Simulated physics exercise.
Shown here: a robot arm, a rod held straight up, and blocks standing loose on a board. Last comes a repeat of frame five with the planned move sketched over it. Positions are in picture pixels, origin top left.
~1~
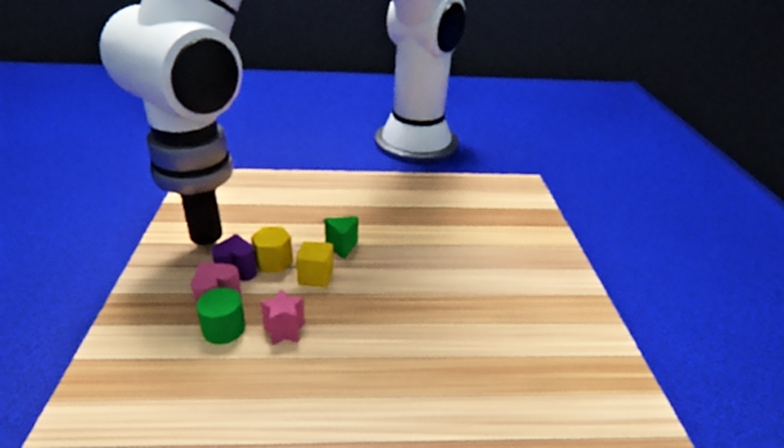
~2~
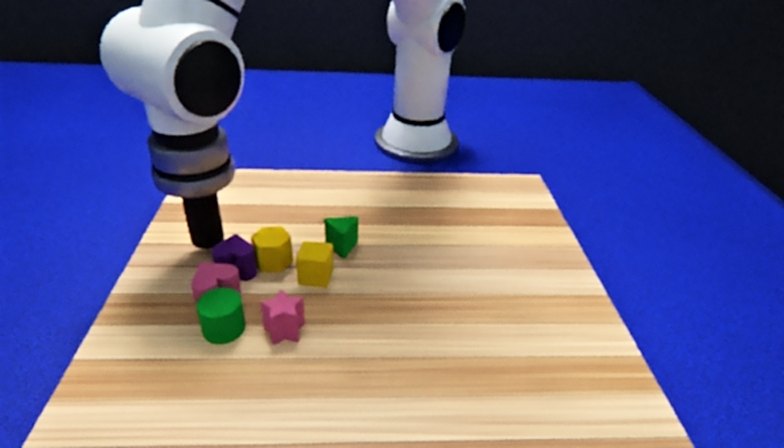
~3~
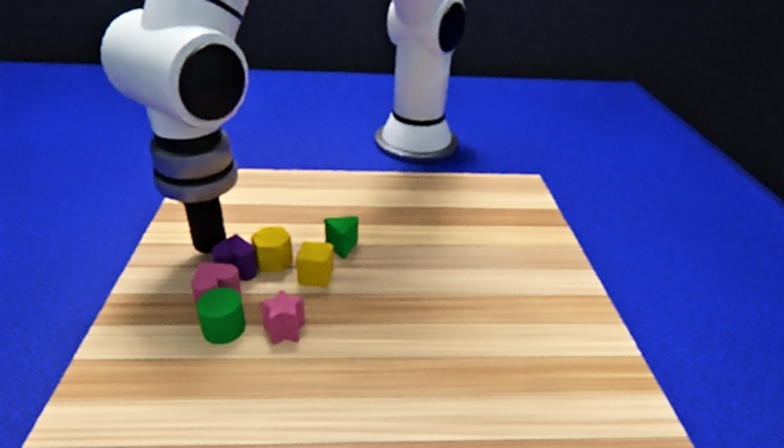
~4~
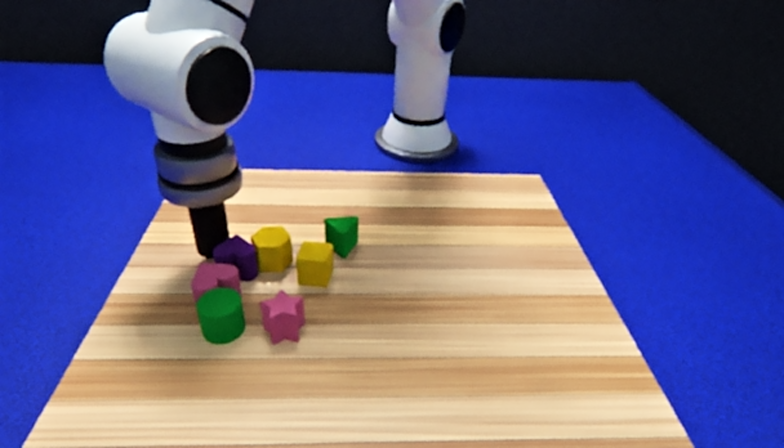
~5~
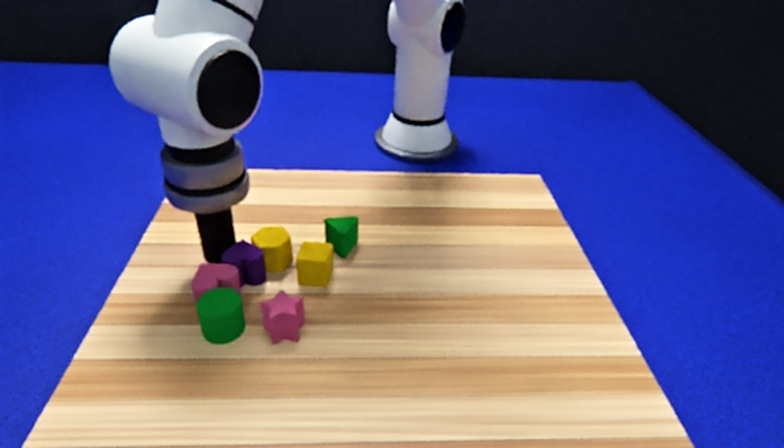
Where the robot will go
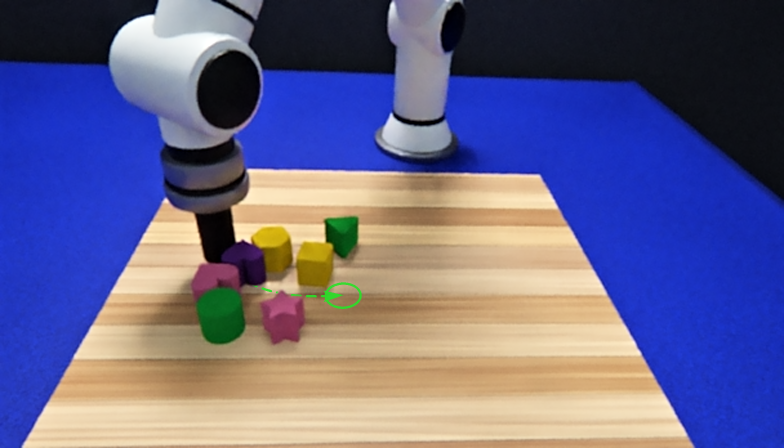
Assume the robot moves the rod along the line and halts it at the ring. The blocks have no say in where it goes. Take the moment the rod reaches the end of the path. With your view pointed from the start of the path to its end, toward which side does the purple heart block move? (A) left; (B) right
Answer: B.
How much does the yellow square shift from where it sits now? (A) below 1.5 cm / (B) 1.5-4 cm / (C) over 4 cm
(B)
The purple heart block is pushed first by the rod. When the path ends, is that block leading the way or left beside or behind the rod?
The rod moves past it.
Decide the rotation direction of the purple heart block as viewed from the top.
From above, clockwise.
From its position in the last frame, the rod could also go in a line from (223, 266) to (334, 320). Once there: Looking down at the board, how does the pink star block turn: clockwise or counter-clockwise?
The turn is clockwise.
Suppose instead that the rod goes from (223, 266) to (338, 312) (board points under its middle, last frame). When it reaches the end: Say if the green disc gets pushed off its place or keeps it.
It is not moved.
Path on the board, from (223, 266) by way of (254, 285) and (296, 295) to (343, 295).
What follows on the original path. One third of the way, rod (252, 274); pink heart block (213, 276); purple heart block (278, 270).
Two thirds of the way, rod (295, 284); pink heart block (213, 276); purple heart block (319, 285), turned 20° clockwise; pink star block (283, 306); yellow square (320, 249).
At the end, rod (343, 284); pink heart block (213, 276); purple heart block (342, 293), turned 50° clockwise; pink star block (283, 306); yellow square (335, 245), turned 75° anticlockwise.
